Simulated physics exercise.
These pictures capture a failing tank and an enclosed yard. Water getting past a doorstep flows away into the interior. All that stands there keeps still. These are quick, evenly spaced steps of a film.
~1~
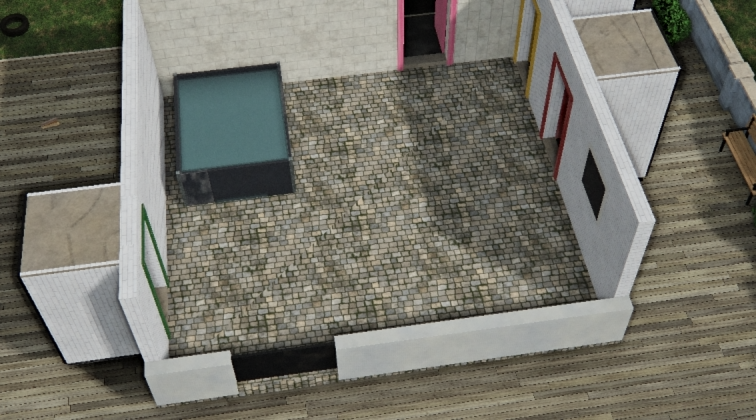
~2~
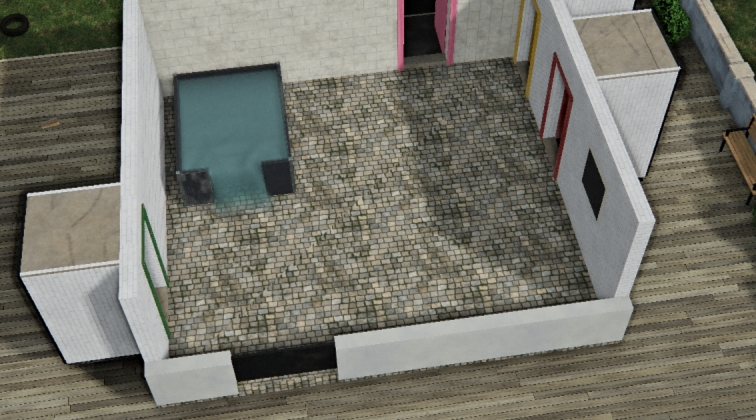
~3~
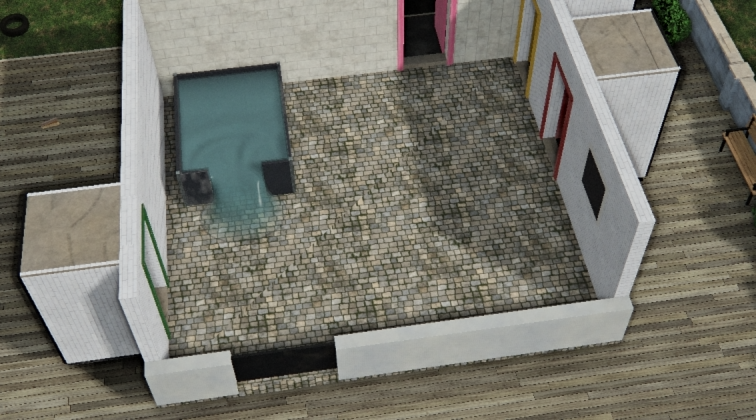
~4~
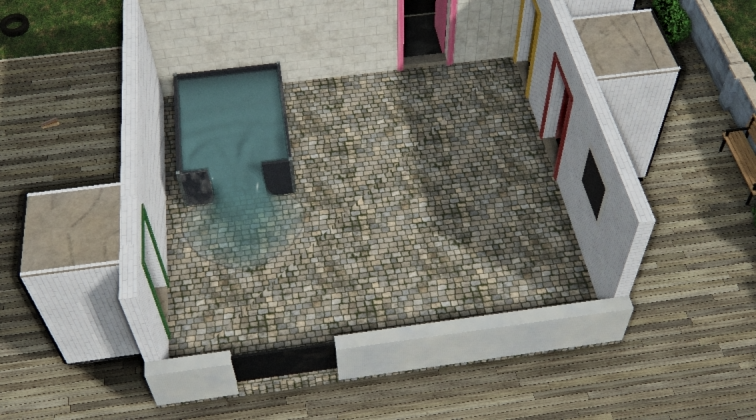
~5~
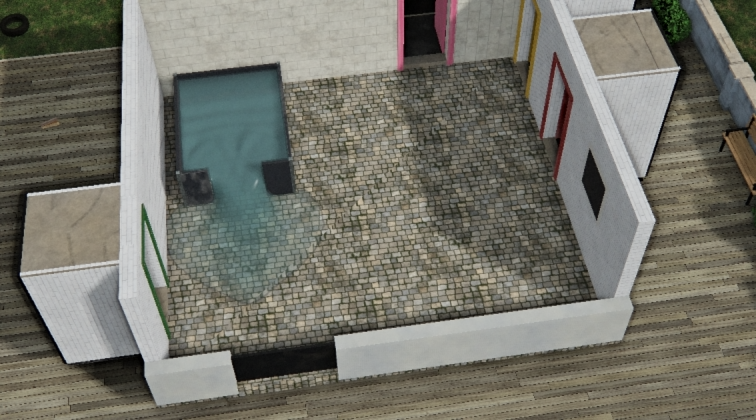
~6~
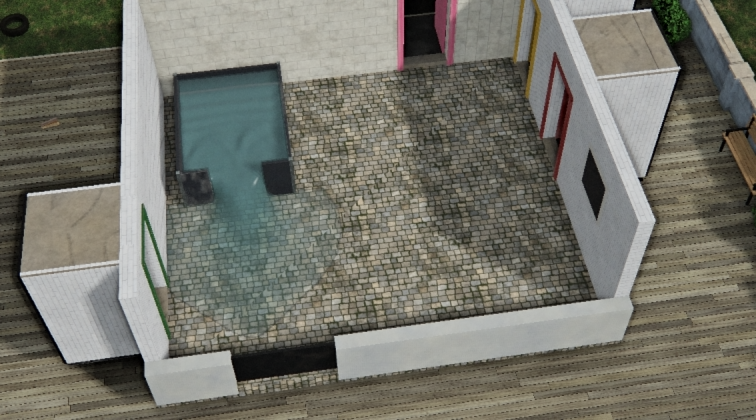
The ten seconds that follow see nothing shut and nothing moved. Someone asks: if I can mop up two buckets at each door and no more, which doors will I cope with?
The red door: Too much for you; the green door: Too much for you; the yellow door: Too much for you; the pink door: You will cope.
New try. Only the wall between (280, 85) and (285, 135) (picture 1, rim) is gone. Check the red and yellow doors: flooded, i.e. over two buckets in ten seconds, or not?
I think the red door crosses the limit and the yellow door crosses the limit.
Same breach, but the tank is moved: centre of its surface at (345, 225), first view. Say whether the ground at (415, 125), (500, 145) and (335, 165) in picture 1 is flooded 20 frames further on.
Spared, hit, spared.
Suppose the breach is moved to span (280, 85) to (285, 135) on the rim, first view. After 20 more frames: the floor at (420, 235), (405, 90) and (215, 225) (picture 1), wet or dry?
Taken in turn they're swamped, swamped and unwetted.
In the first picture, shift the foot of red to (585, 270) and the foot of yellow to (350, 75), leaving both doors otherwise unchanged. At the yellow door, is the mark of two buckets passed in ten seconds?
Result - yellow: Remains below the limit.
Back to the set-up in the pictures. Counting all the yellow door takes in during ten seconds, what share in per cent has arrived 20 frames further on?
Estimate: Some 0 per cent.
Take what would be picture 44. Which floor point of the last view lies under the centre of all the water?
The water's centre sits above (338, 234).
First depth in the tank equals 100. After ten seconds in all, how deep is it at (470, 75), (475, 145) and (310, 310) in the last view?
I'd say close to 16, 8 and 10 percent.
A moment on, water covers 30 % of the floor; the red door not reached, the green door under two buckets in, the yellow door not reached, the pink door not reached.
Next, water covers 35 % of the floor; the red door not reached, the green door over two buckets in, the yellow door not reached, the pink door not reached.
Then, water covers 45 % of the floor; the red door not reached, the green door far over two buckets in, the yellow door not reached, the pink door not reached.
Later, water covers 70 % of the floor; the red door under two buckets in, the green door far over two buckets in, the yellow door wet at the sill, nothing in, the pink door not reached.
In the end, water covers 95 % of the floor; the red door over two buckets in, the green door far over two buckets in, the yellow door over two buckets in, the pink door under two buckets in.
